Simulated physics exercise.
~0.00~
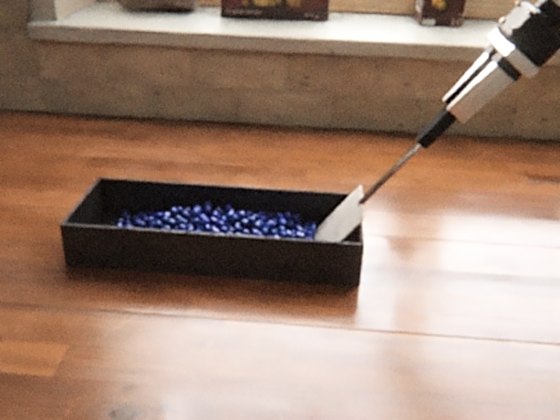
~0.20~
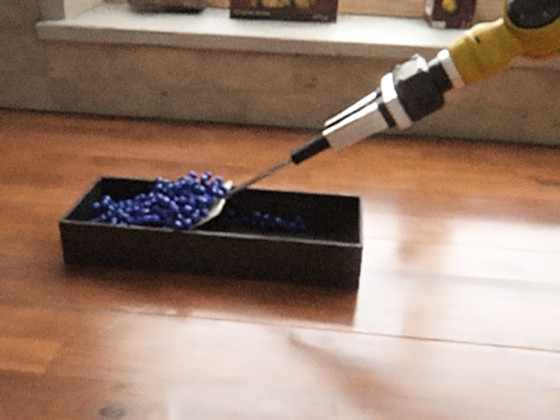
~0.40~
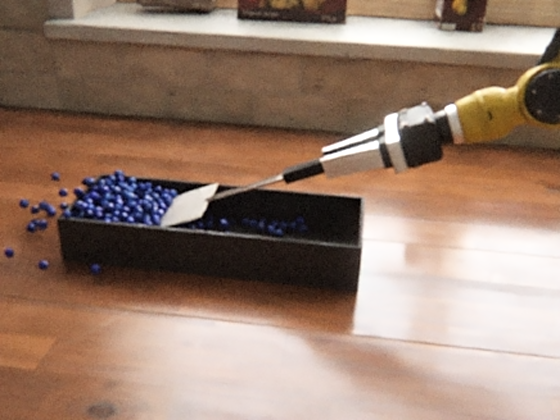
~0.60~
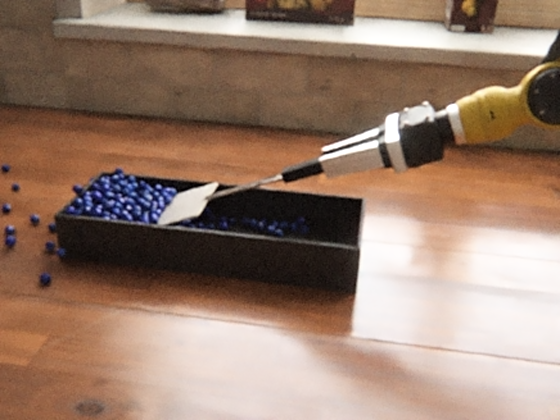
On a wooden floor near a low ledge, a robotic arm pushed a spatula leftward through a black tray of shiny blue beads, heaping them at the left end until some spilled over and scattered outside, while most stayed in the tray.
